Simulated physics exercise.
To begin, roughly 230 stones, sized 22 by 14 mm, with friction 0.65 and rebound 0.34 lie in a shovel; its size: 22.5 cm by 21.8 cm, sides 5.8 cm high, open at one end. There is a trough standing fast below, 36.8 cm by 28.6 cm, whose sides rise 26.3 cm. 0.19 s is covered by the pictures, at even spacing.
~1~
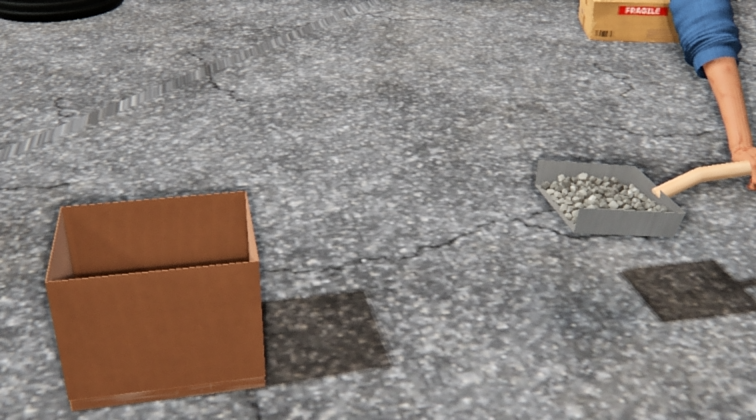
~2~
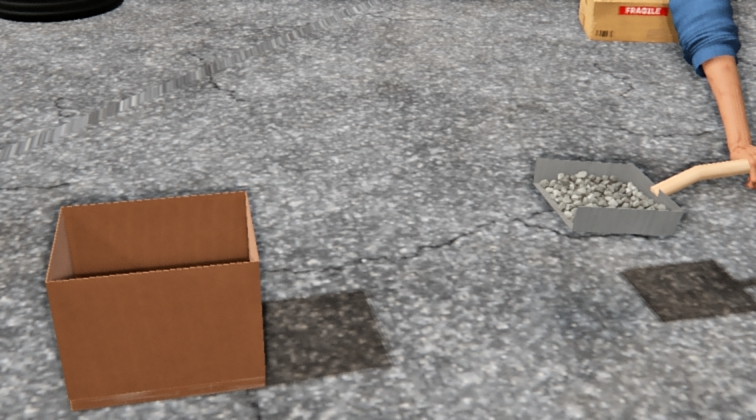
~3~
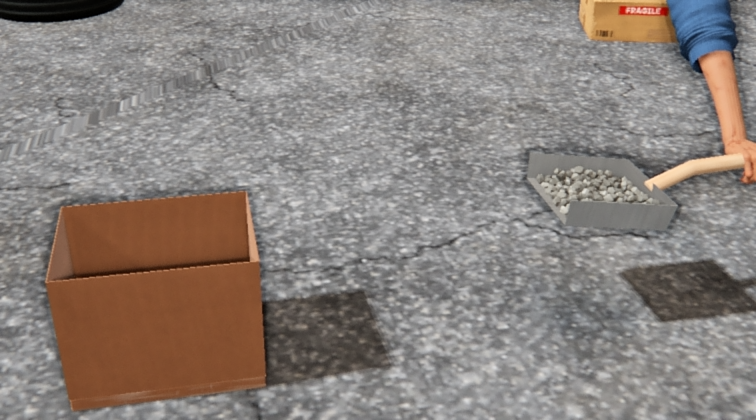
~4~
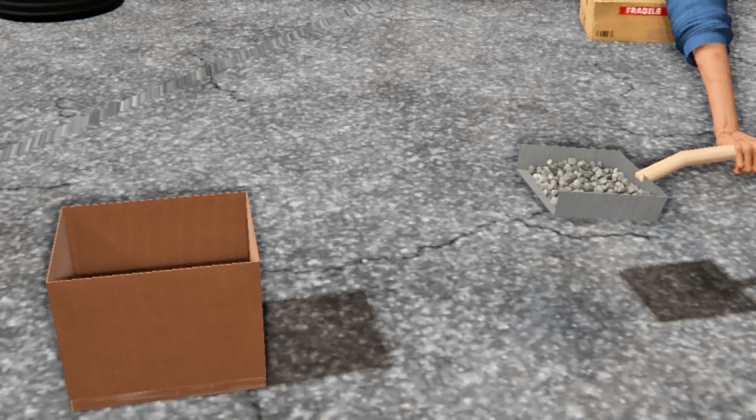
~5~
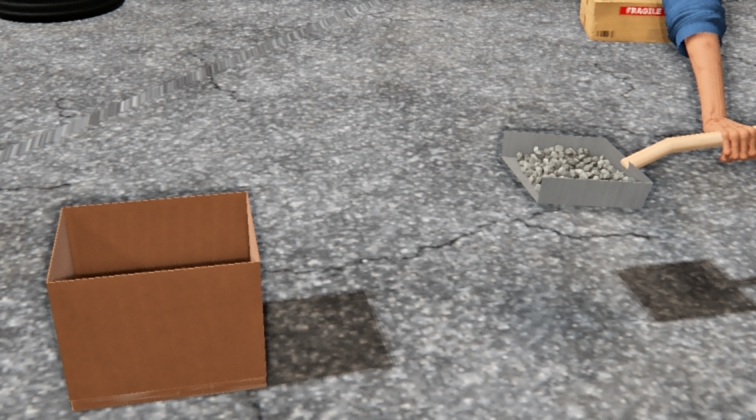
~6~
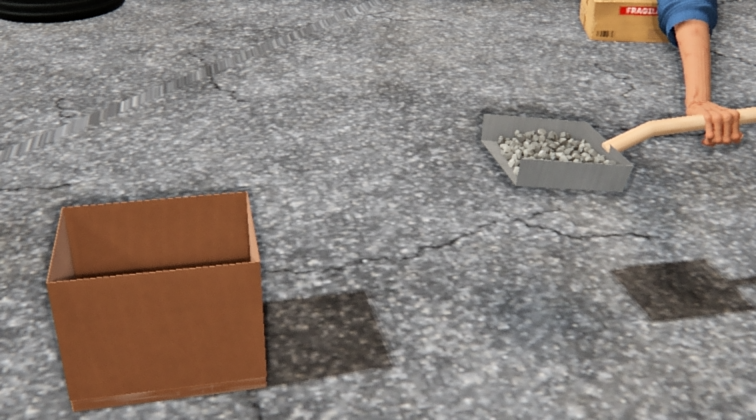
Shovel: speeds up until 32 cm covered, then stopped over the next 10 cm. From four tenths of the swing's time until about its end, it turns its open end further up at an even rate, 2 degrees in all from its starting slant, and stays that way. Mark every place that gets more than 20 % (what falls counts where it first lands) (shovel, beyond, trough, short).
In the shovel: No; on the ground beyond it: No; in the trough: Yes; on the ground short of the target's middle: No.
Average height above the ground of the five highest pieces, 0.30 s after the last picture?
Roughly 60 centimetres up.
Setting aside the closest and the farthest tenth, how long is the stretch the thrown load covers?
It spans around 15 cm.
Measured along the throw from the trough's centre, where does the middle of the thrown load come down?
Offset: Approx. 10 cm beyond.
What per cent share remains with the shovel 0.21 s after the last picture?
Roughly 15 %.
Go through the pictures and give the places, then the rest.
Shovel at (633, 213); tilt 9 degrees; moved 0.0 cm; low side right; open edge at (551, 208); middle of the load at (611, 201); trough at (155, 233), in the first frame.
Shovel at (631, 211); tilt 9 degrees; moved 0.7 cm; low side right; open edge at (549, 206); middle of the load at (610, 200), in the second frame.
Shovel at (624, 206); tilt 9 degrees; moved 2.9 cm; low side right; open edge at (543, 200); middle of the load at (604, 194), in the third frame.
Shovel at (614, 196); tilt 9 degrees; moved 6.4 cm; low side right; open edge at (532, 192); middle of the load at (595, 185), in the fourth frame.
Shovel at (598, 183); tilt 9 degrees; moved 11.5 cm; low side right; open edge at (516, 179); middle of the load at (580, 172), in the fifth frame.
Shovel at (577, 165); tilt 9 degrees; moved 17.9 cm; low side right; open edge at (495, 162); middle of the load at (560, 156); trough at (156, 233), in the sixth frame.
Then, 0.12 s after the last picture, tilt 10 degrees; shovel 95 %, in the air 5 %; middle of all pieces near (466, 89).
Then, 0.21 s after the last picture, tilt 10 degrees; shovel 15 %, in the air 85 %; middle of all pieces near (381, 65).
Then, 0.30 s after the last picture, tilt 10 degrees; in the air 100 %; middle of all pieces near (293, 82).
Then, 0.38 s after the last picture, tilt 10 degrees; in the air 100 %; middle of all pieces near (215, 131).
In the end, shovel 0 %, beyond 0 %, trough 100 %, short 0 %.
